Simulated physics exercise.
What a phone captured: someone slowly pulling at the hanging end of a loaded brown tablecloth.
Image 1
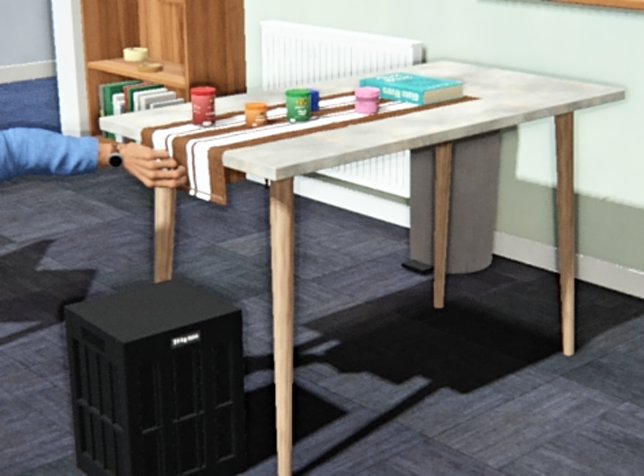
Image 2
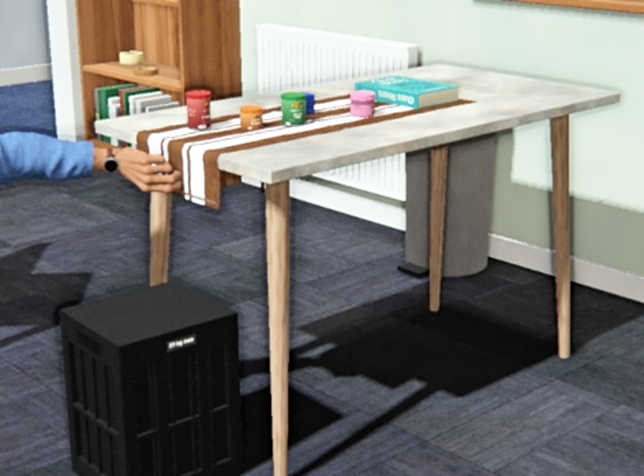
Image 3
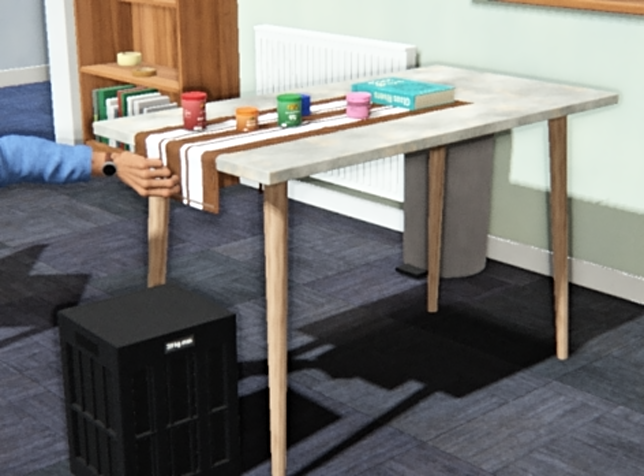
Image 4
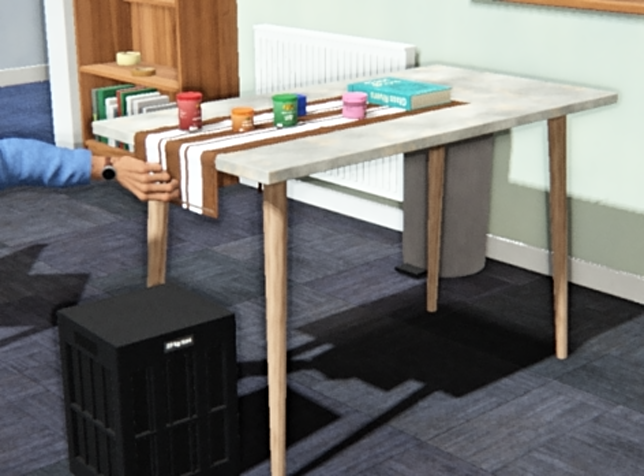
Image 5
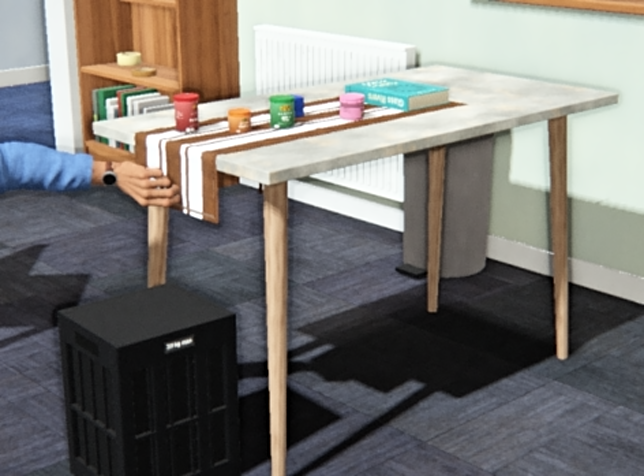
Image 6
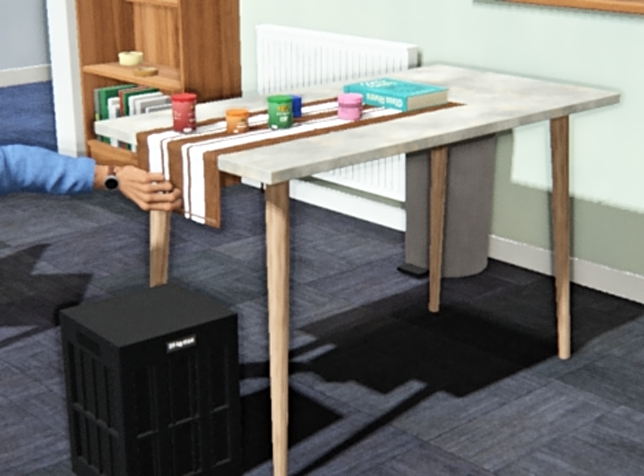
Brown striped tablecloth being slowly pulled down by a hand at the left, its pots creeping leftward across a pale table.
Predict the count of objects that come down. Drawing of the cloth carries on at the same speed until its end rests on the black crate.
Only two fail to stay up.
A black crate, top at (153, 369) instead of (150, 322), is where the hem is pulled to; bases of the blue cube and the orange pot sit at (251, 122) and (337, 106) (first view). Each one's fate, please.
The blue cube is lost; the orange pot stays put.
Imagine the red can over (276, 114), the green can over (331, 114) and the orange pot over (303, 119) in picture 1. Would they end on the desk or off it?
You'd see the red can hang on, the green can hang on and the orange pot hang on.
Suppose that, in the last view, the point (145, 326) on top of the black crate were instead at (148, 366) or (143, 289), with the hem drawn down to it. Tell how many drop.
Over the edge: 3, then 1.
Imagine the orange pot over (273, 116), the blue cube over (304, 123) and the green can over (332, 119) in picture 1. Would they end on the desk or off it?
Orange pot kept, blue cube kept, green can kept.
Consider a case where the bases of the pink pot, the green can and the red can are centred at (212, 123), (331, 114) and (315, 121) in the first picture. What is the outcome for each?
First the pink pot, which is lost, then the green can, which is kept, and finally the red can, which is kept.
A little later, hem near (179, 243); all still up.
Next, hem near (179, 266); red can gone.
Later still, hem on the crate; red can and orange pot gone.
When it is over, hem on the crate; red can and orange pot gone. It carries off two.
